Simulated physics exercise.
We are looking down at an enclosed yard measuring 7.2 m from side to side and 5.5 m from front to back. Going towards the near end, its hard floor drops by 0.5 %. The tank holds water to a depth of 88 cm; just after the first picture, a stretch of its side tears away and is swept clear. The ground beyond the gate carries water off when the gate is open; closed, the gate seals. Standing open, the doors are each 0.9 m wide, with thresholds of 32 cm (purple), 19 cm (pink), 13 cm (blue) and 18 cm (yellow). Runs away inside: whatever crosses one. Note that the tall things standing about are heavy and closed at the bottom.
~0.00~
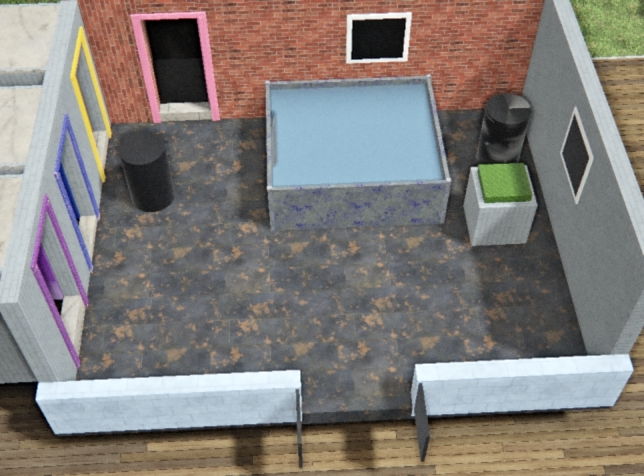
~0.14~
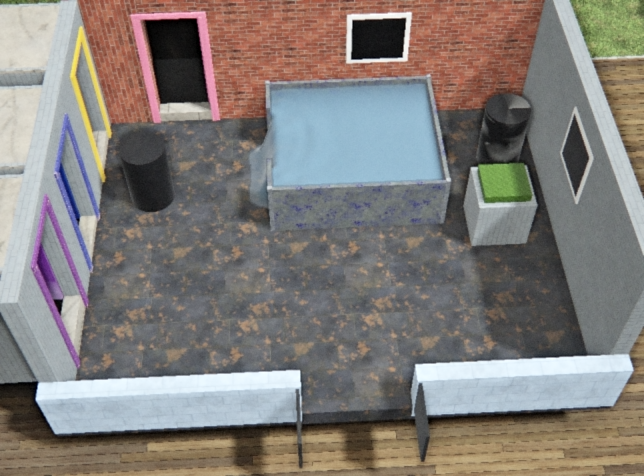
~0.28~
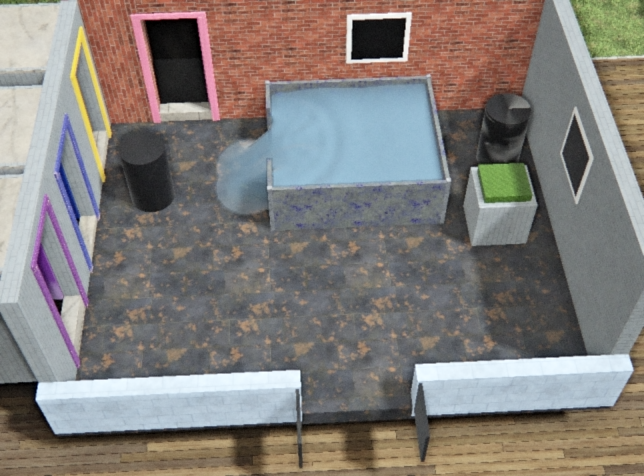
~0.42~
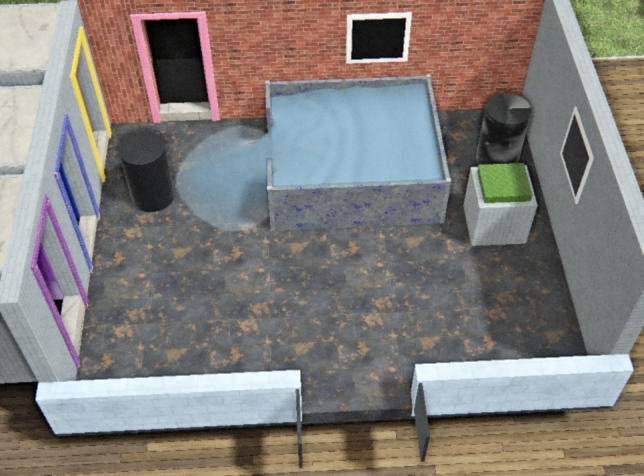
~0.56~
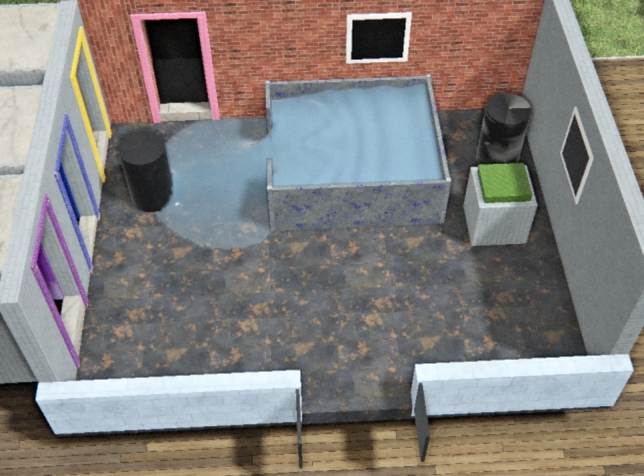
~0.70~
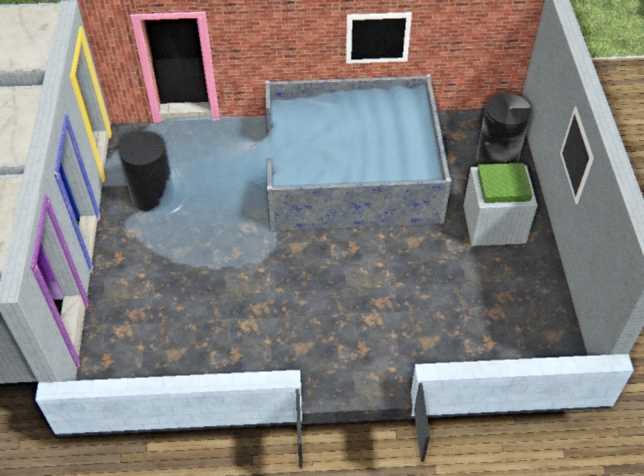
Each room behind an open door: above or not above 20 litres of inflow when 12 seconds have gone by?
In the end at the purple door the inflow will remain within the limit. At the pink door the inflow will break the limit. At the blue door the inflow will break the limit. At the yellow door the inflow will break the limit.
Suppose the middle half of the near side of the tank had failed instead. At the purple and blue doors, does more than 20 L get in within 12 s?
Here's how it goes: Purple falls short, blue falls short.
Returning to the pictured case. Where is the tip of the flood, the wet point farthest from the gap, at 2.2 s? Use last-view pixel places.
Roughly at pixel (73, 408).
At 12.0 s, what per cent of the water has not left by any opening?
Share still there: About 80 %.
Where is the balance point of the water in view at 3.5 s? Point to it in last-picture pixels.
I'd put it close to (258, 206).
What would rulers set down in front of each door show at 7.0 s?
Door by door, in cm: Purple reads 18, pink reads 15, blue reads 9, yellow reads 21.
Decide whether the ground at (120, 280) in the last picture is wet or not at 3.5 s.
Soaked.
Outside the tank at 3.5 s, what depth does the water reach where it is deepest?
Around 39 centimetres deep.
After 1.4 s water covers 30 % of the floor and is deepest (68 cm) near (111, 125); purple door 9 cm at the sill, 0 L in, pink door 26 cm at the sill, 0 L in, blue door 15 cm at the sill, 4 L in, yellow door 39 cm at the sill, 83 L in.
After 2.2 s water covers 35 % of the floor and is deepest (54 cm) near (110, 132); purple door 21 cm at the sill, 0 L in, pink door 28 cm at the sill, 10 L in, blue door 22 cm at the sill, 21 L in, yellow door 47 cm at the sill, 243 L in.
After 3.5 s water covers 50 % of the floor and is deepest (39 cm) near (127, 406); purple door 19 cm at the sill, 0 L in, pink door 27 cm at the sill, 60 L in, blue door 11 cm at the sill, 47 L in, yellow door 34 cm at the sill, 472 L in.
After 7.0 s water covers 95 % of the floor and is deepest (28 cm) near (73, 408); purple door 18 cm at the sill, 1 L in, pink door 15 cm at the sill, 91 L in, blue door 9 cm at the sill, 49 L in, yellow door 21 cm at the sill, 613 L in.
After 12.0 s water covers 100 % of the floor and is deepest (19 cm) near (464, 223); purple door 13 cm at the sill, 1 L in, pink door 8 cm at the sill, 91 L in, blue door 8 cm at the sill, 50 L in, yellow door 10 cm at the sill, 619 L in.
